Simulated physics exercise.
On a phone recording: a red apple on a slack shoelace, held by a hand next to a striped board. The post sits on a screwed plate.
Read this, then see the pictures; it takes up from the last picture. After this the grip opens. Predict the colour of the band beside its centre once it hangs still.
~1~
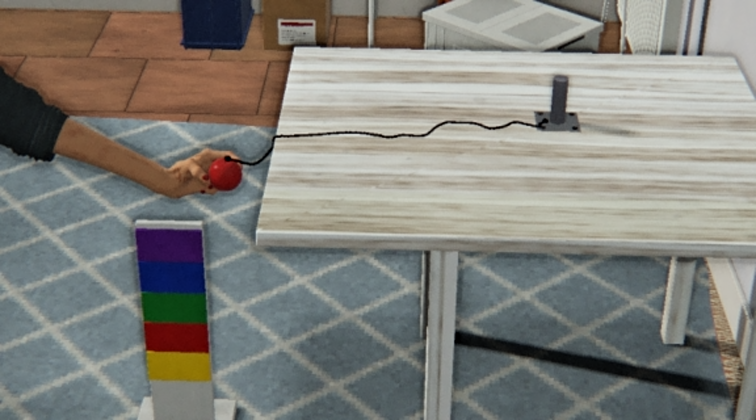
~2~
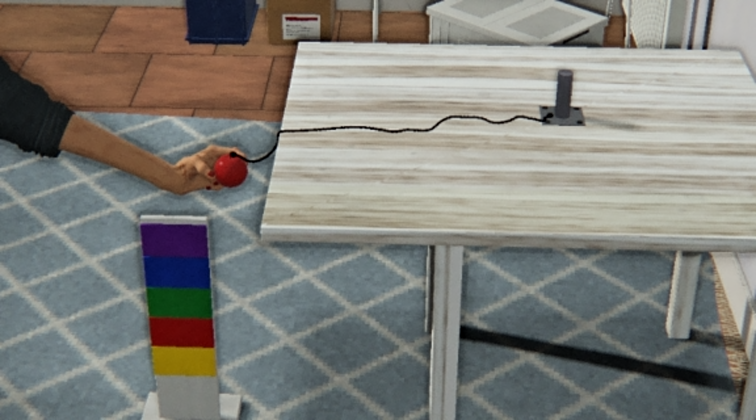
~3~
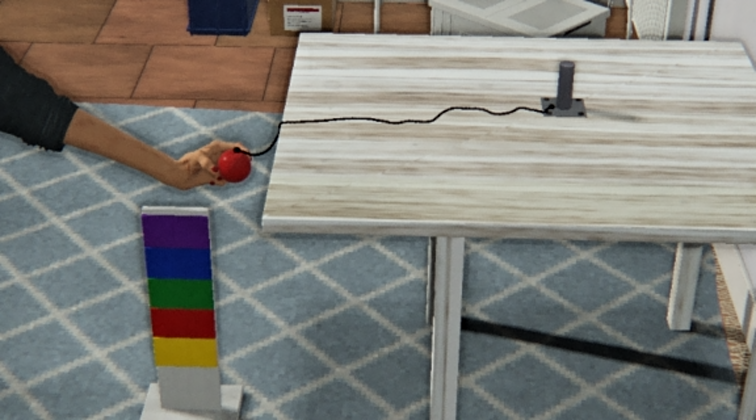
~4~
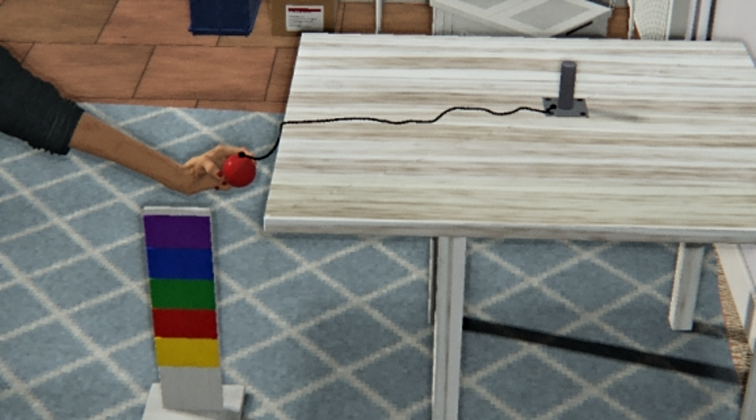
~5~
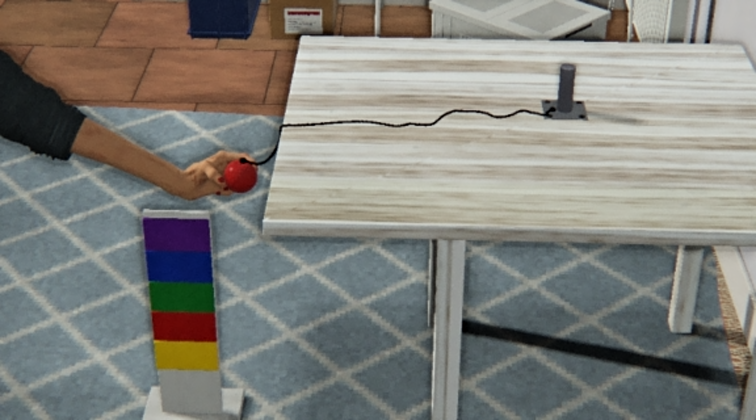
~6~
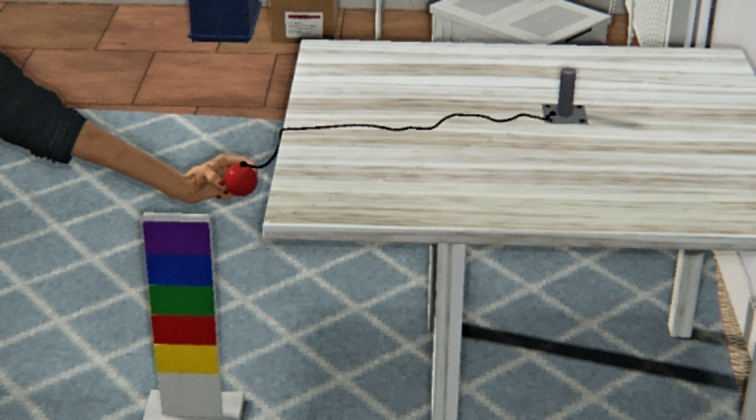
I would predict purple.
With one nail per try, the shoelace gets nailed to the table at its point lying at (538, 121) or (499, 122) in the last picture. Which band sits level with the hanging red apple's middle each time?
Going through them one at a time, the answers are purple; purple.
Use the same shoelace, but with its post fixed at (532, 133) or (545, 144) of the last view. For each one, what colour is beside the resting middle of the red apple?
In turn, blue and then blue.
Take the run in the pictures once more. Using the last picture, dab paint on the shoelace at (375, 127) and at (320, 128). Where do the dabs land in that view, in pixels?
(338, 123), then (284, 130).
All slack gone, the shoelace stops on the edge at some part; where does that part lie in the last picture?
In the last picture it is at roughly (320, 128).
A little later, apple near (317, 229); level with purple.
Next, apple near (300, 234); level with purple.
When it is over, apple near (294, 236); level with purple. Its centre hangs level with the purple band.
